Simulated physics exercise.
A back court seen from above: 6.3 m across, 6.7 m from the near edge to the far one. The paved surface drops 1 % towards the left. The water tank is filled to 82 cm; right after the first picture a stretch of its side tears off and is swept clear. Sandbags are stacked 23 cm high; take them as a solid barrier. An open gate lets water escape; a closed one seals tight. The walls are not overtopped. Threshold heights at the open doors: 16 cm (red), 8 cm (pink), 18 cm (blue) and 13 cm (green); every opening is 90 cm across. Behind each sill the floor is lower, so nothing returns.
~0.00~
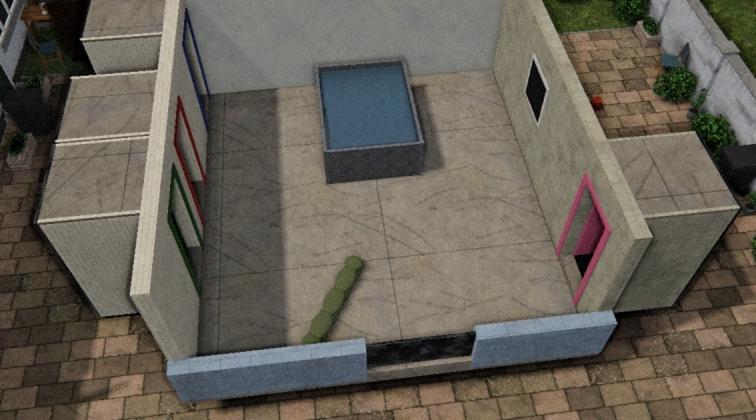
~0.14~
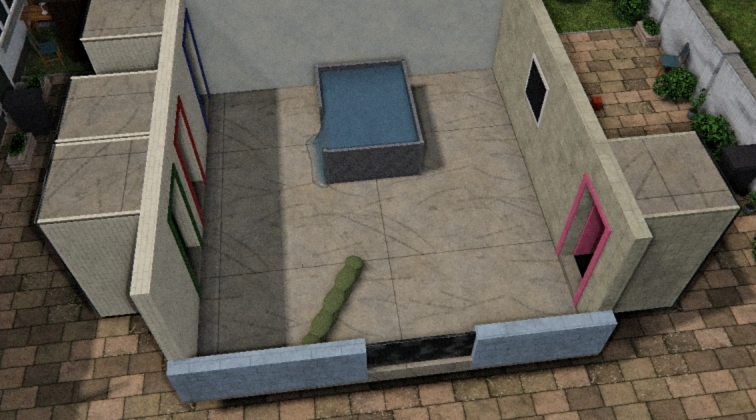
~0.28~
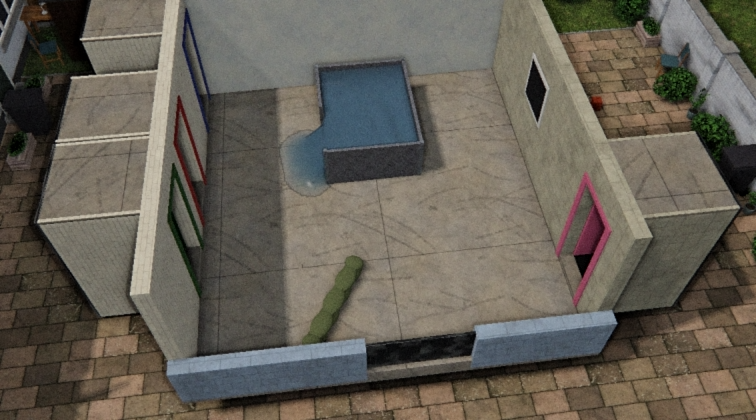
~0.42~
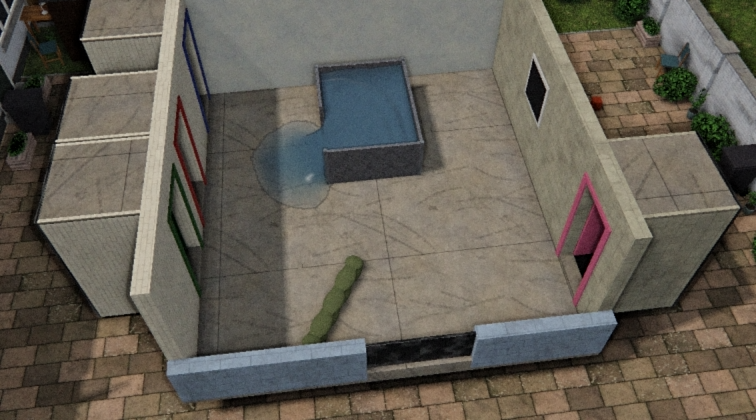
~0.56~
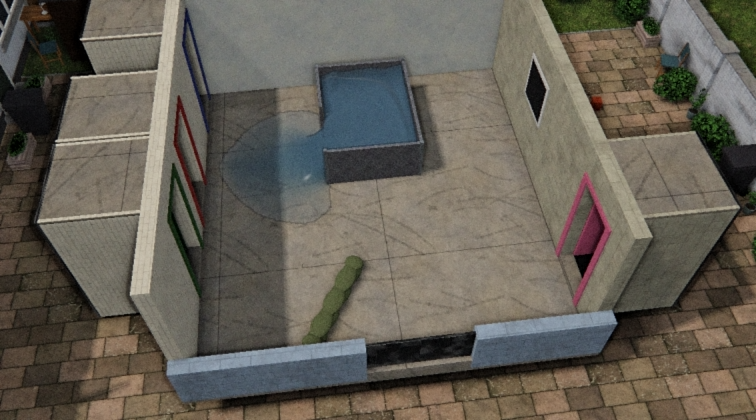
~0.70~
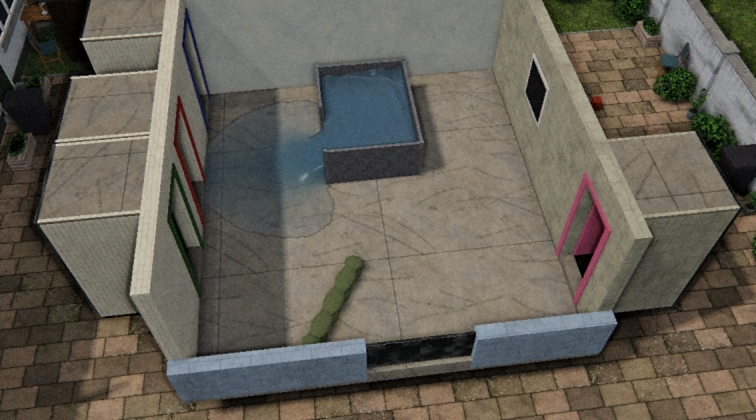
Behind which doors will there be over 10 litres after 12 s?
The water let in: At the red door it exceeds the limit; at the pink door it keeps below the limit; at the blue door it goes over the limit; at the green door it exceeds the limit.
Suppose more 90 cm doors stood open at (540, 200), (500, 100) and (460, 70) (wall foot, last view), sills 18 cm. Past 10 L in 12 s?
In turn: Not over, not over, not over.
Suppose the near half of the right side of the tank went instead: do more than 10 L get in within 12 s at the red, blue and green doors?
Against that limit: Red below, blue below, green not over.
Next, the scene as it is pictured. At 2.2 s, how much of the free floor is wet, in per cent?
Near 30 per cent is wet.
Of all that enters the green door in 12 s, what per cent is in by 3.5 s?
About 75 per cent.
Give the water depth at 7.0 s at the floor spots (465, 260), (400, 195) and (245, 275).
Roughly 1, 4 and 9 cm, in turn.
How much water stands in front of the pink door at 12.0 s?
Roughly 5.0 cm deep.
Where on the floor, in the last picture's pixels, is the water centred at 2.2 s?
Around (308, 157).
After 1.4 s water covers 25 % of the floor and is deepest (45 cm) near (206, 175); red door 40 cm at the sill, 69 L in, pink door not reached, blue door 20 cm at the sill, 0 L in, green door 14 cm at the sill, 0 L in.
After 2.2 s water covers 30 % of the floor and is deepest (41 cm) near (210, 95); red door 36 cm at the sill, 191 L in, pink door not reached, blue door 25 cm at the sill, 7 L in, green door 20 cm at the sill, 13 L in.
After 3.5 s water covers 40 % of the floor and is deepest (34 cm) near (310, 366); red door 26 cm at the sill, 285 L in, pink door not reached, blue door 26 cm at the sill, 34 L in, green door 14 cm at the sill, 27 L in.
After 7.0 s water covers 85 % of the floor and is deepest (20 cm) near (277, 370); red door 17 cm at the sill, 330 L in, pink door 3 cm at the sill, 0 L in, blue door 15 cm at the sill, 51 L in, green door 14 cm at the sill, 29 L in.
After 12.0 s water covers 95 % of the floor and is deepest (14 cm) near (206, 182); red door 11 cm at the sill, 332 L in, pink door 5 cm at the sill, 0 L in, blue door 12 cm at the sill, 51 L in, green door 9 cm at the sill, 35 L in.
